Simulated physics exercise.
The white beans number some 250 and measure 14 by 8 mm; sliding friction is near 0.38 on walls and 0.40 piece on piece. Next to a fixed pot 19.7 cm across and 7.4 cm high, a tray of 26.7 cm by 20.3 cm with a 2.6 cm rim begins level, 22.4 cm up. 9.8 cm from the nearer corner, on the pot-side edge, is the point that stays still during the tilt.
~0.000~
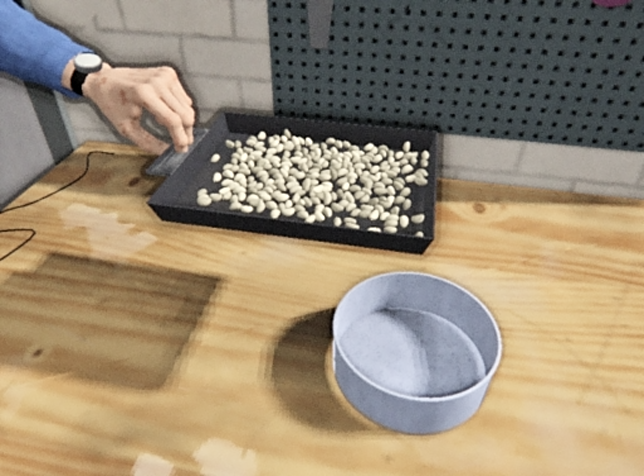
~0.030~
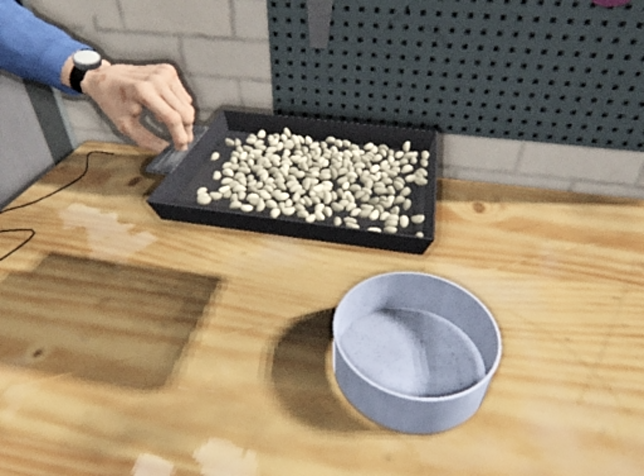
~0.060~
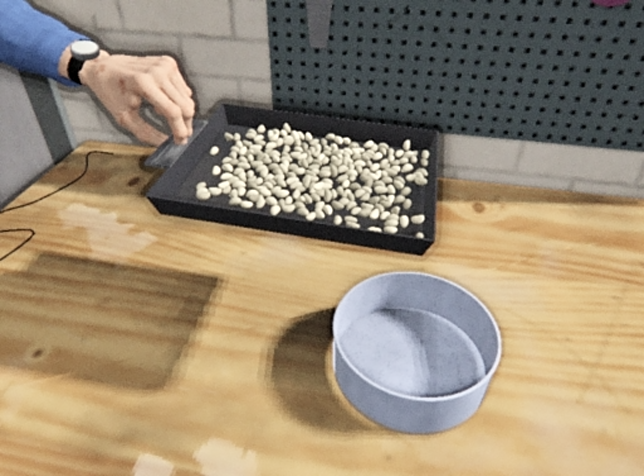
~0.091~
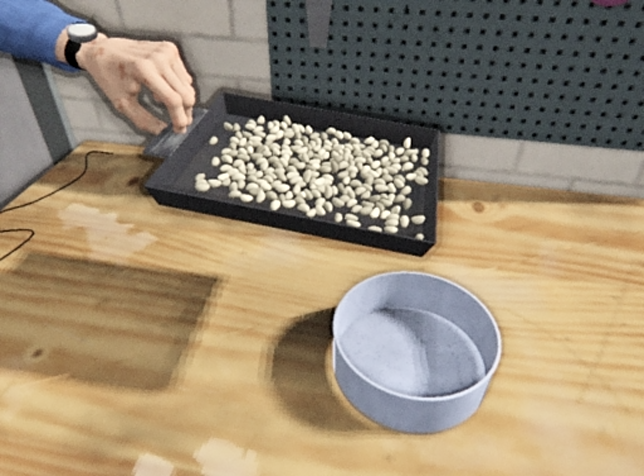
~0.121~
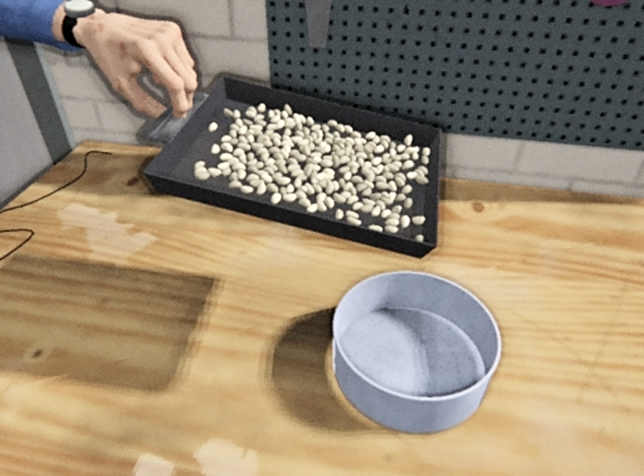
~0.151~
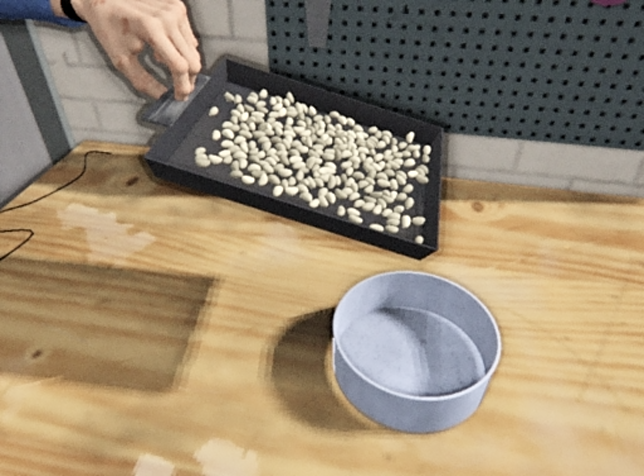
A hand held the left end of a dark tray of white beans on a wooden table, then lifted that end so the tray sloped down toward the right, behind a round grey pot.
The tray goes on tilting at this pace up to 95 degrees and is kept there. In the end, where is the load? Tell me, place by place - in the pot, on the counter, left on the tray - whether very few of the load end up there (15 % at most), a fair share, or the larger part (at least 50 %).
Pot - the larger part, counter - a fair share, tray - very few.
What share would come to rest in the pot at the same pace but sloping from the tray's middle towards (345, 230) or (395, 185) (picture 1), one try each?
First try: About 90 percent; second try: About 20 percent.
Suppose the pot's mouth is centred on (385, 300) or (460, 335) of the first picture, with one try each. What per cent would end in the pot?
About 15 and 90 per cent.
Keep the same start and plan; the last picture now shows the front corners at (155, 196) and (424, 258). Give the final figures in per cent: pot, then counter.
Pot 80; counter 20.
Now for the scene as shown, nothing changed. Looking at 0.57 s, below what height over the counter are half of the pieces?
The halfway mark sits at about 22 cm.
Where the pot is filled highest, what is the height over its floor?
It reaches roughly 2.0 cm.
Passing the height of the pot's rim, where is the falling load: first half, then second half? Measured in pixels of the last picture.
Near (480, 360) at first, near (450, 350) afterwards.
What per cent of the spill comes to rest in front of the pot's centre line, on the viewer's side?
Some 70 per cent.
After 0.40 s, tilt 55 degrees; the tray holds 100 %, the pot 0 %.
After 0.57 s, tilt 82 degrees; the tray holds 85 %, the pot 0 %.
After 0.86 s, tilt 95 degrees; the tray holds 0 %, the pot 55 %.
At rest (2.2 s), pot 70 %, counter 30 %, tray 0 %.
